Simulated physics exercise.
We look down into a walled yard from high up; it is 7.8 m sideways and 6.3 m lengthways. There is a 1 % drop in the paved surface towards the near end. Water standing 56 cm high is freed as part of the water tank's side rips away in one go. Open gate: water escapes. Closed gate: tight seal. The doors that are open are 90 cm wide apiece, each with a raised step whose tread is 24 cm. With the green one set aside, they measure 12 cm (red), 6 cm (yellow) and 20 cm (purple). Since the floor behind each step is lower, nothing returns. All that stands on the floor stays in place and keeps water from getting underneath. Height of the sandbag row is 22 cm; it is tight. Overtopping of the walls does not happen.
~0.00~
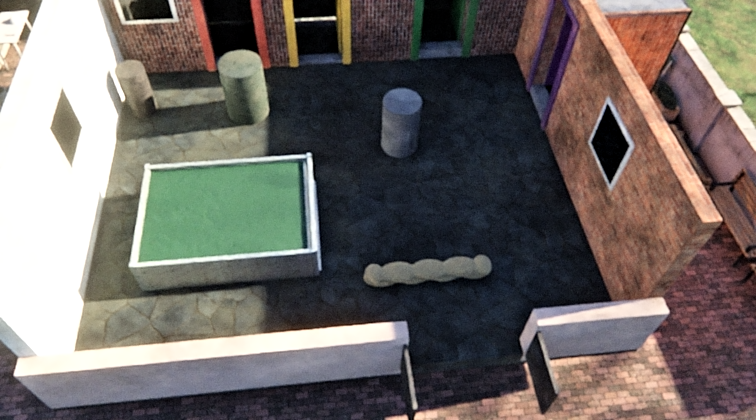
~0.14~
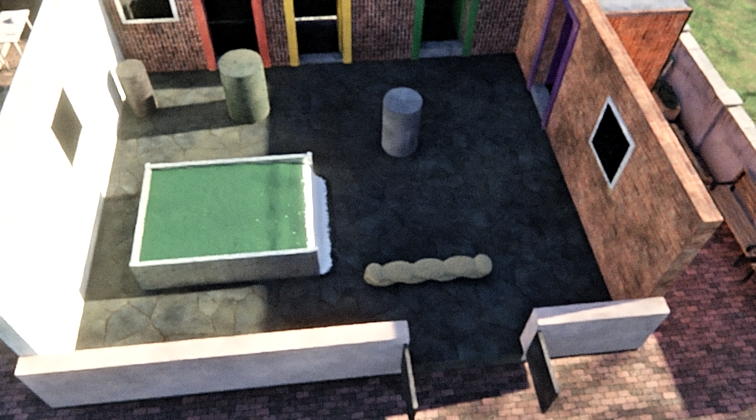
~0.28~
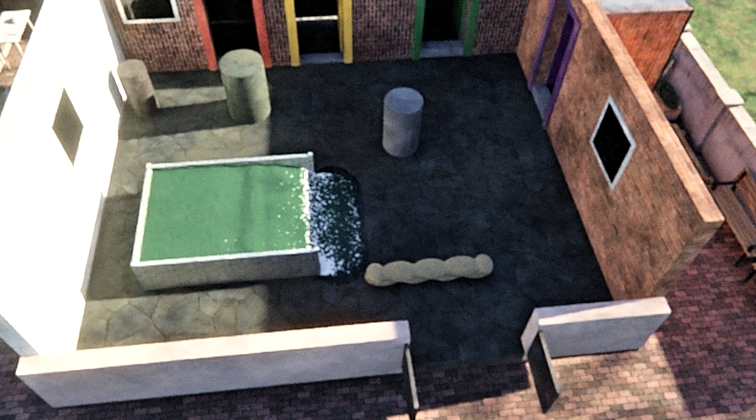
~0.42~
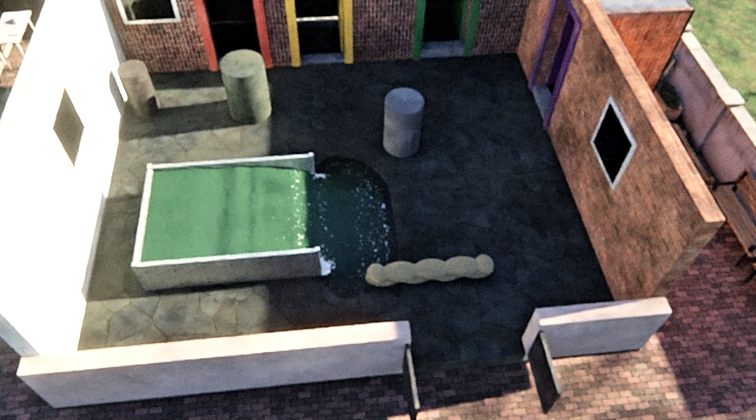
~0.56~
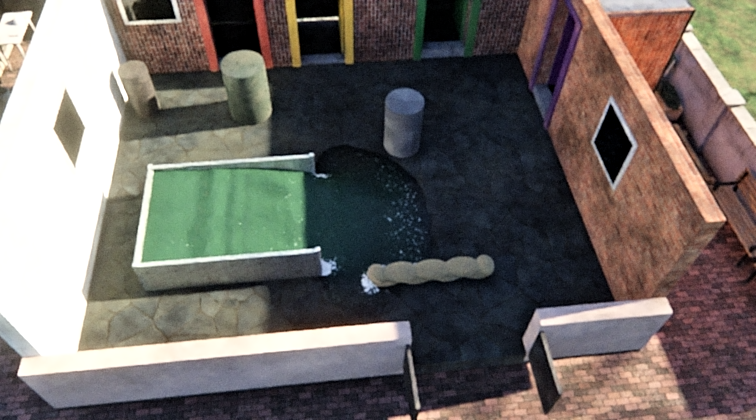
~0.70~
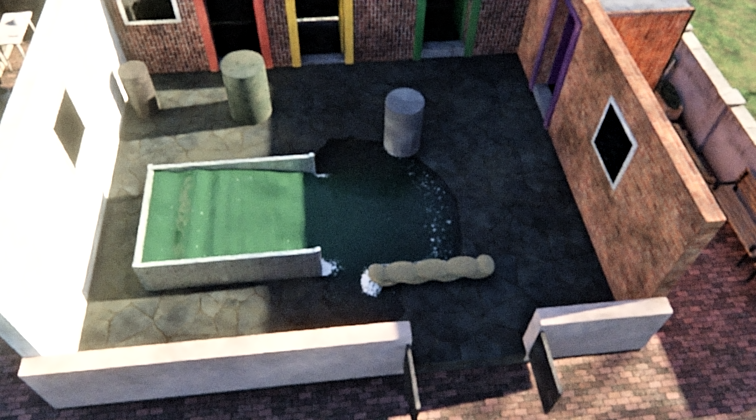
A walled yard with dark paving is seen from high above, the view staying still. A low, pale-walled tank of green water sits at left, with cylinders behind it, a lumpy tan sandbag row to its right, and red, yellow and green doorways along the back. The tank's right side gives way, and water pours out with white froth, spreading rightward in a dark, rounded sheet past the sandbags' left end.
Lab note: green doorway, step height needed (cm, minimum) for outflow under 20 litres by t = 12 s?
Approx. 9 cm.
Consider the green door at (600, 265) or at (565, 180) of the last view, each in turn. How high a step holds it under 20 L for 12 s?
Roughly 17 cm, then roughly 22 cm.
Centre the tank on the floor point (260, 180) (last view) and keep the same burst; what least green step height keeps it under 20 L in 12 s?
Some 7.5 cm.
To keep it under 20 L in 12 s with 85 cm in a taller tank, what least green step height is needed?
Something near 16 cm should do.
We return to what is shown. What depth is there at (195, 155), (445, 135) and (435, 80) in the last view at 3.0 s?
I'd read roughly 0, 2 and 1 cm there.
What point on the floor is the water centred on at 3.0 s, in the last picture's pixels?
The centre of all the water is around (406, 214).
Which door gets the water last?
Door: Red.
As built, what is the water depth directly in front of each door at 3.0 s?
Purple door 14 cm, yellow door 0 cm, red door 0 cm, green door 0 cm.
After 1.4 s water covers 25 % of the floor, deepest (26 cm) near (368, 275); it has not reached the green door.
After 3.0 s water covers 45 % of the floor, deepest (32 cm) near (563, 203); it has not reached the green door.
After 12.0 s water covers 95 % of the floor, deepest (10 cm) near (124, 237); 3 cm at the green door, 0 litres in over its 21 cm step.
At the green door as built, the water arrived by 3.5 s and peaked near 15 cm at 5.0 s.
Run again over the same 12 s with other heights there, 36 litres in over 7 cm, 9 litres over 11 cm. The limit of 20 litres is kept from about 9 cm up.
